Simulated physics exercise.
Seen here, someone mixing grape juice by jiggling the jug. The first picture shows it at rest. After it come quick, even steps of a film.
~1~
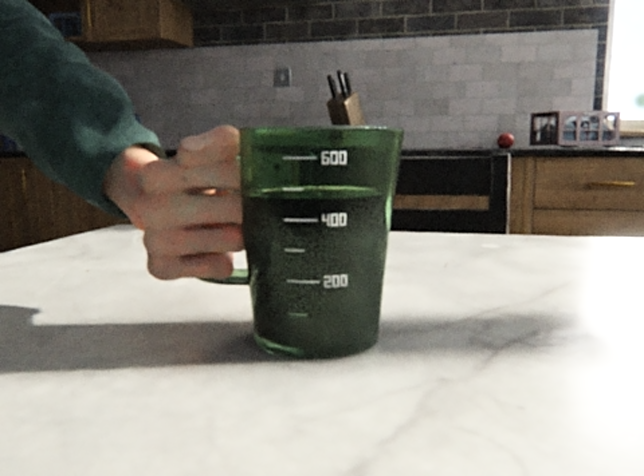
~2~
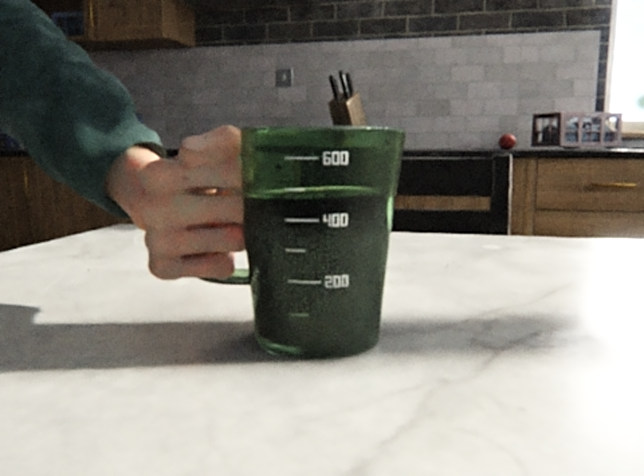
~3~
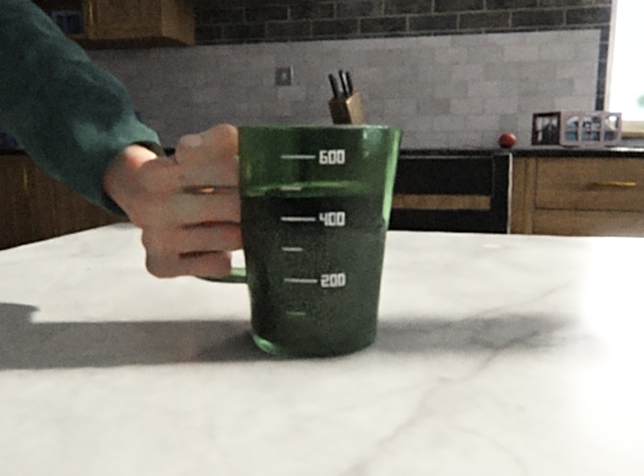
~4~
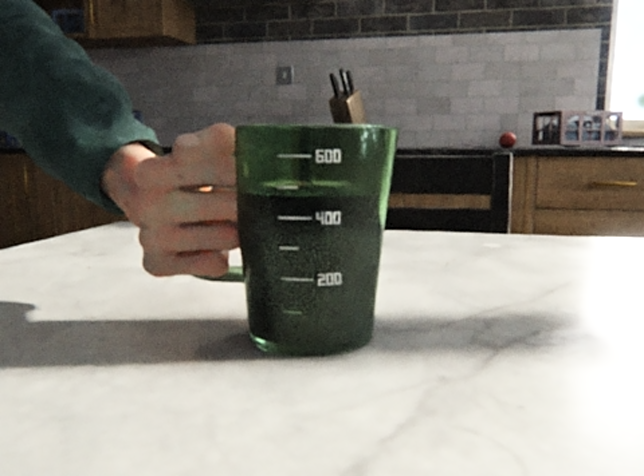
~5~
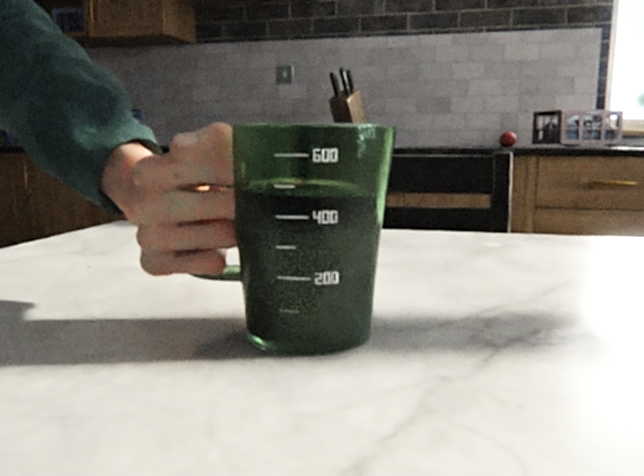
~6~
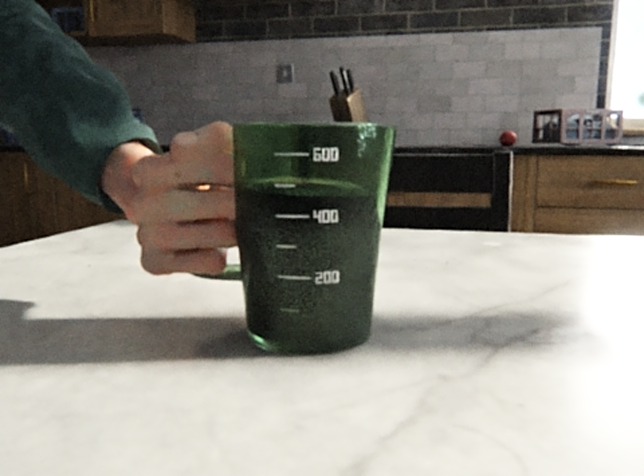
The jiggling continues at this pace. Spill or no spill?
As it turns out, it stays dry outside.
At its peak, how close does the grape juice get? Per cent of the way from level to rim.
Some 10 per cent.
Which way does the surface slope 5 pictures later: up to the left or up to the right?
Higher on the right.
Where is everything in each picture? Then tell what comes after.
In the first frame, jug (316, 231) about two thirds full; at rest.
In the second frame, jug about two thirds full, surface at (317, 194); surface about level.
In the third frame, jug (314, 230) about two thirds full; surface about level.
In the fourth frame, jug about two thirds full, surface at (311, 192); surface about level.
In the fifth frame, jug (308, 228) about two thirds full; surface about level.
In the sixth frame, jug about two thirds full, surface at (308, 190); surface a little higher on the left.
Shortly, the highest wave so far stays far below the rim.
At the finish, the highest wave so far stays far below the rim; nothing has left it.
